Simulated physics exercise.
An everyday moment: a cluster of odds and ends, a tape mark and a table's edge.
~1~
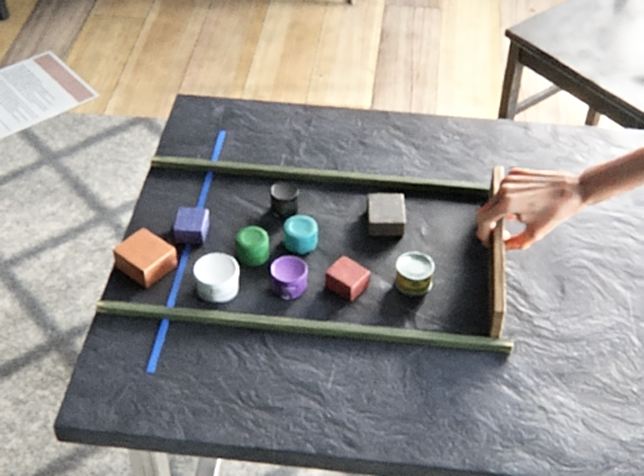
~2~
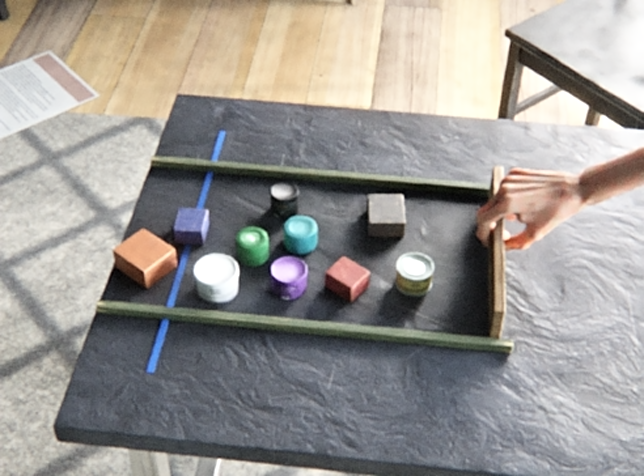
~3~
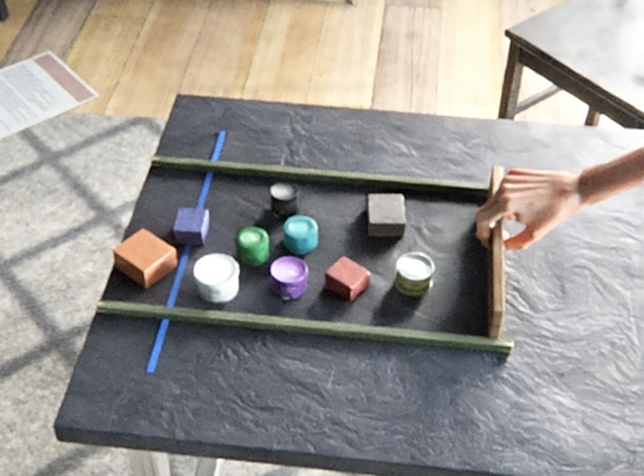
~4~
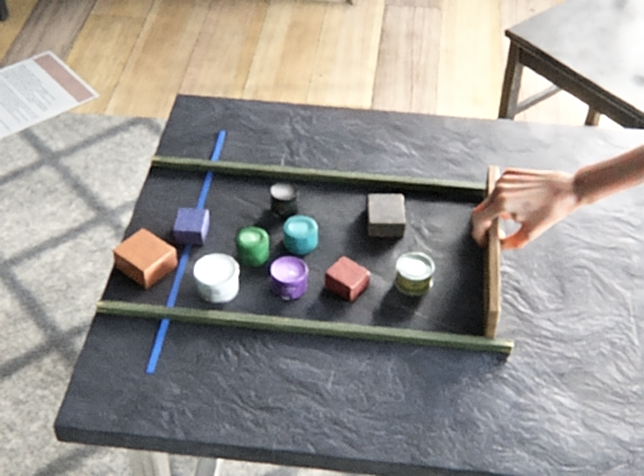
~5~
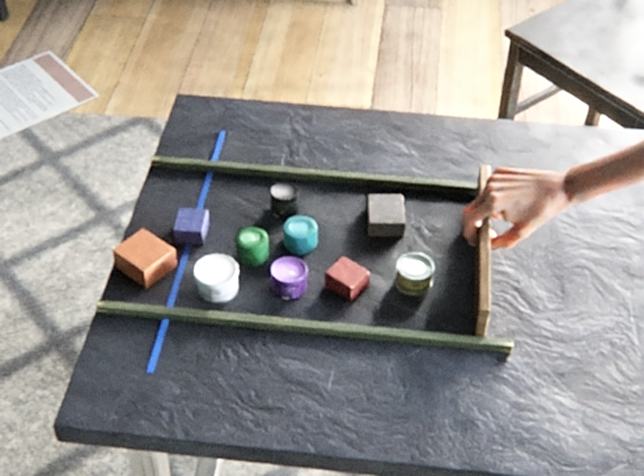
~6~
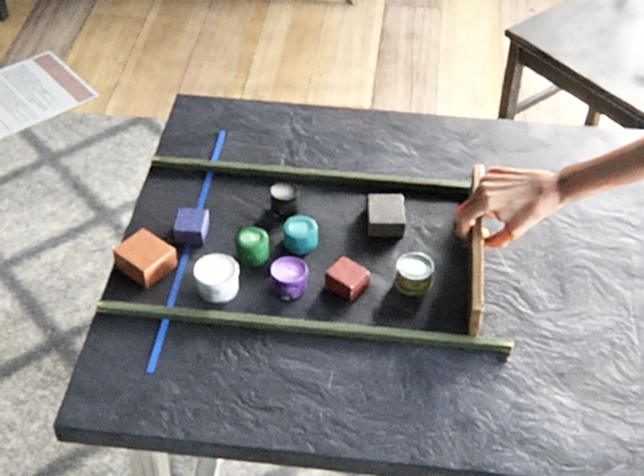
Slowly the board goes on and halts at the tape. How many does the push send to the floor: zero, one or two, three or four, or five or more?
As it turns out, the number that fall off is one or two.
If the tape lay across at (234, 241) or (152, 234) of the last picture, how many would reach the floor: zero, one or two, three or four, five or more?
The falls would be none at all; at least five.
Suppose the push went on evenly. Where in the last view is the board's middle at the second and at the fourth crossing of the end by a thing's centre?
Near (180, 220) and (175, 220).
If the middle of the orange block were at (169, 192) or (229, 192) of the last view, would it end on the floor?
The orange block comes down; goes over.
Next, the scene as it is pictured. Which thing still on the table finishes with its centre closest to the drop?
The white tin ends nearest.
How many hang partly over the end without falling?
Overhanging: 2.
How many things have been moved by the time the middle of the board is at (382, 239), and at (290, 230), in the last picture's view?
3 and 8.
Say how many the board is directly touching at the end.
4 of them.
A little later, none off yet; orange block at rest near (145, 258); blue block at rest near (191, 226); white tin at rest near (217, 279).
When it is over, the number that fall off is one or two; down, orange block.
